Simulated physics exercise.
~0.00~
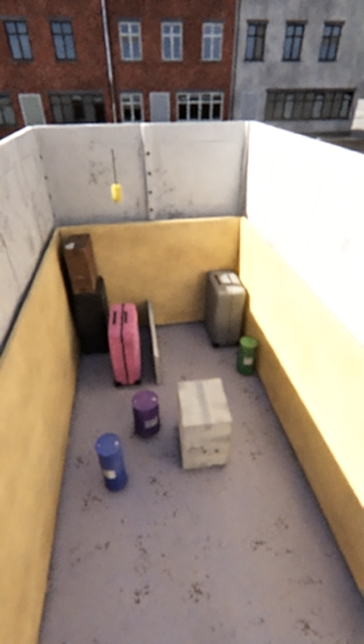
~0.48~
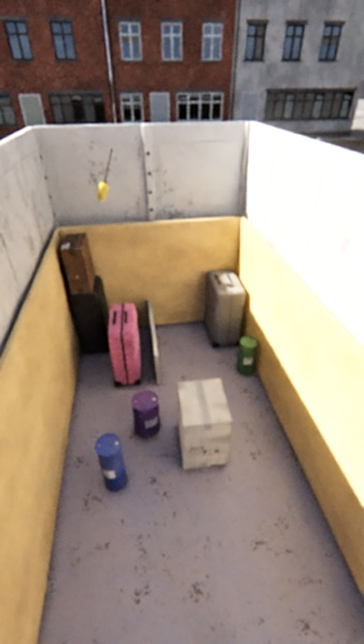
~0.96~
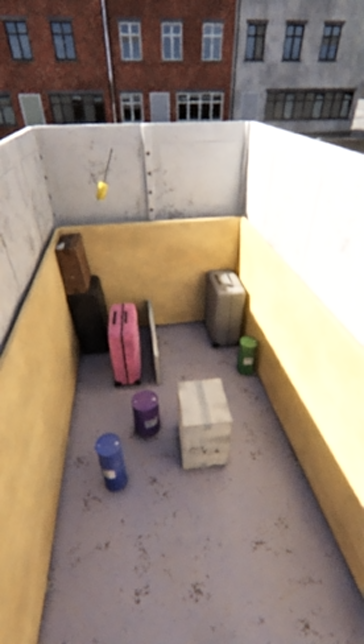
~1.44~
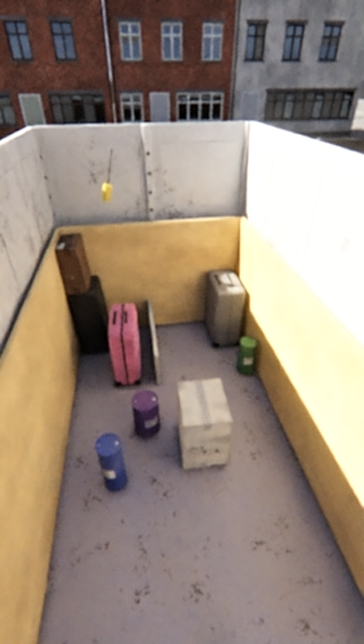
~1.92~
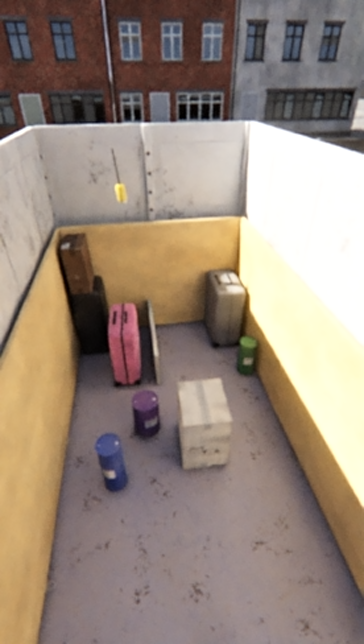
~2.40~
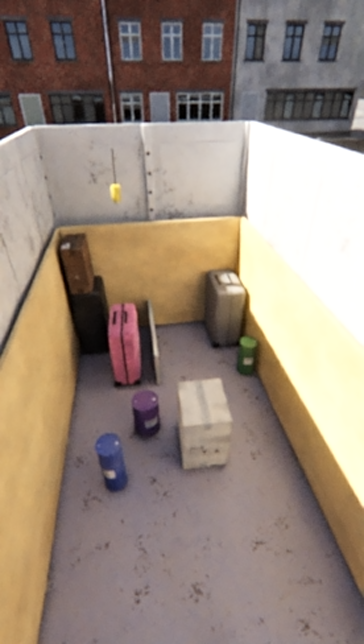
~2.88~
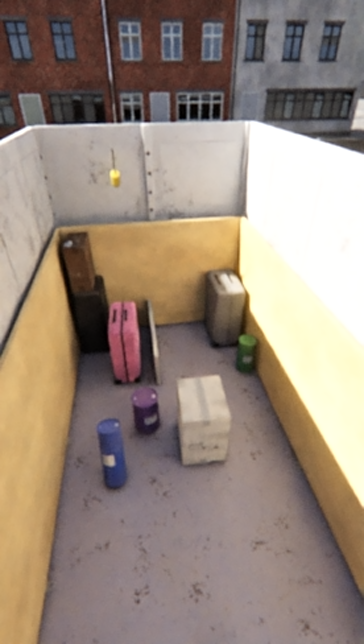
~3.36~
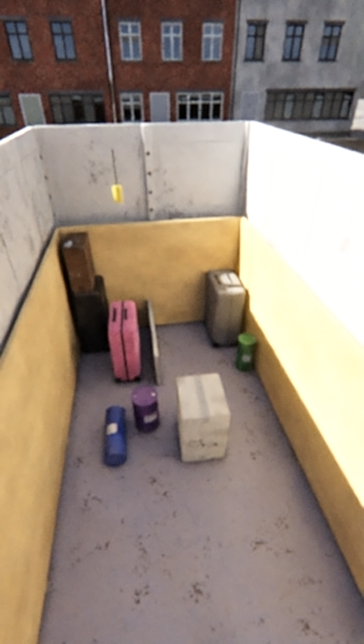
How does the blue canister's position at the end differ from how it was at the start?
At the start the blue canister stands upright, and at the end it lies on its side, a little nearer the far end of the van.
